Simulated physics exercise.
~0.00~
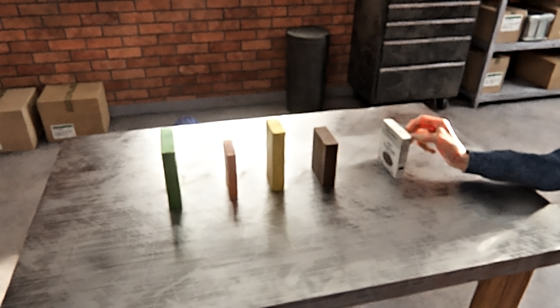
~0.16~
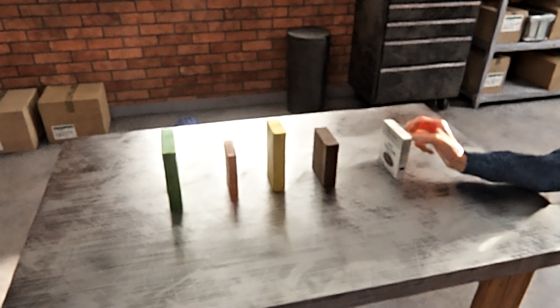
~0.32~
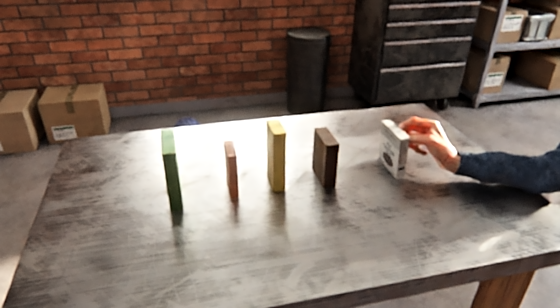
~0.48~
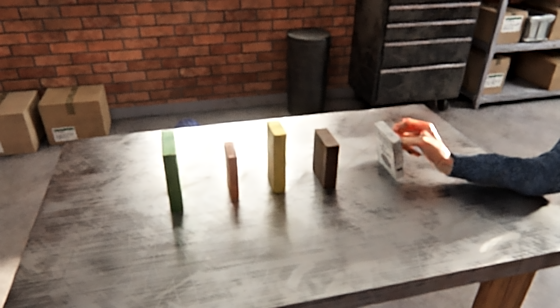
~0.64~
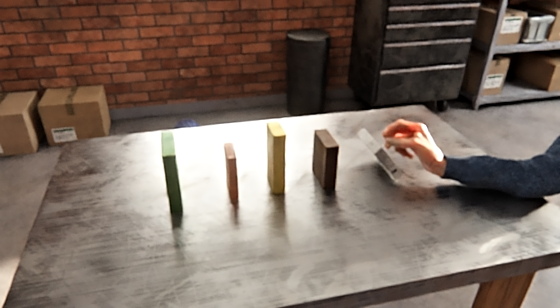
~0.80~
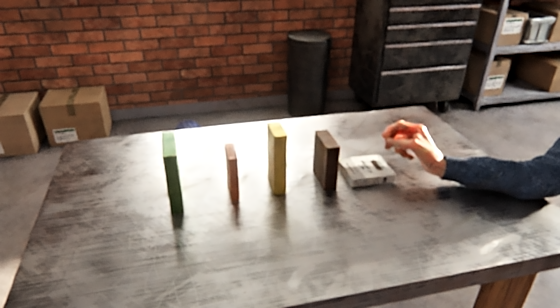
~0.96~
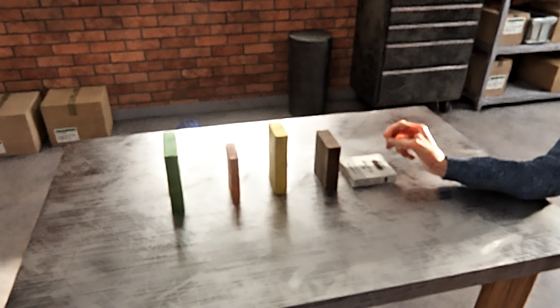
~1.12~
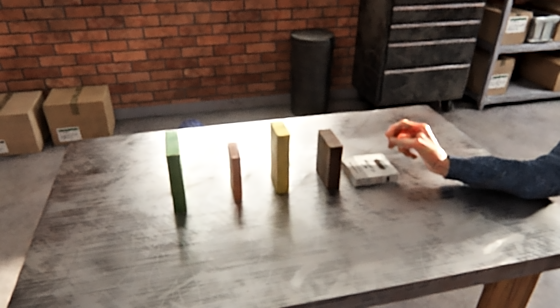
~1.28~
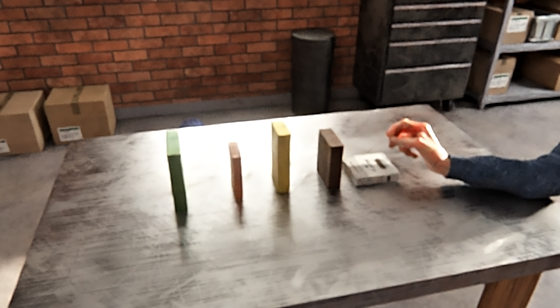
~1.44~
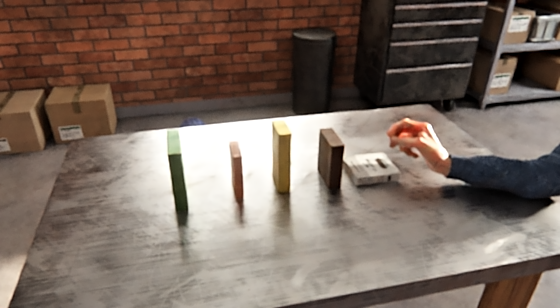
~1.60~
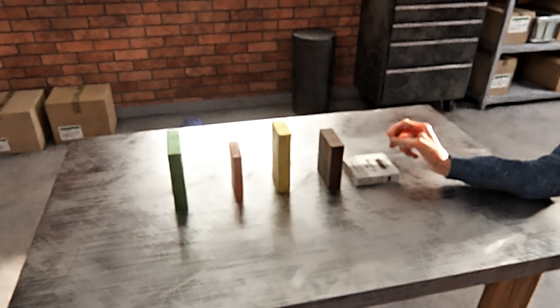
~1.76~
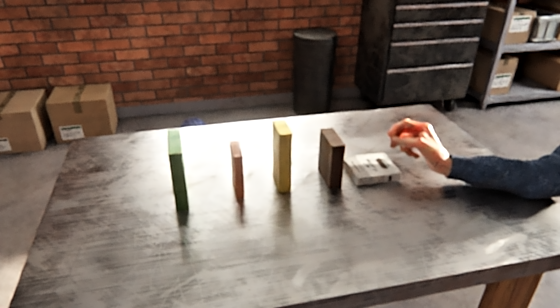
A hand at the right of a dark tabletop tips an upright white packet to the left, and it falls flat just short of the brown board. The brown board, yellow board, orange block and green block all stay standing while the hand hovers beside the fallen packet.
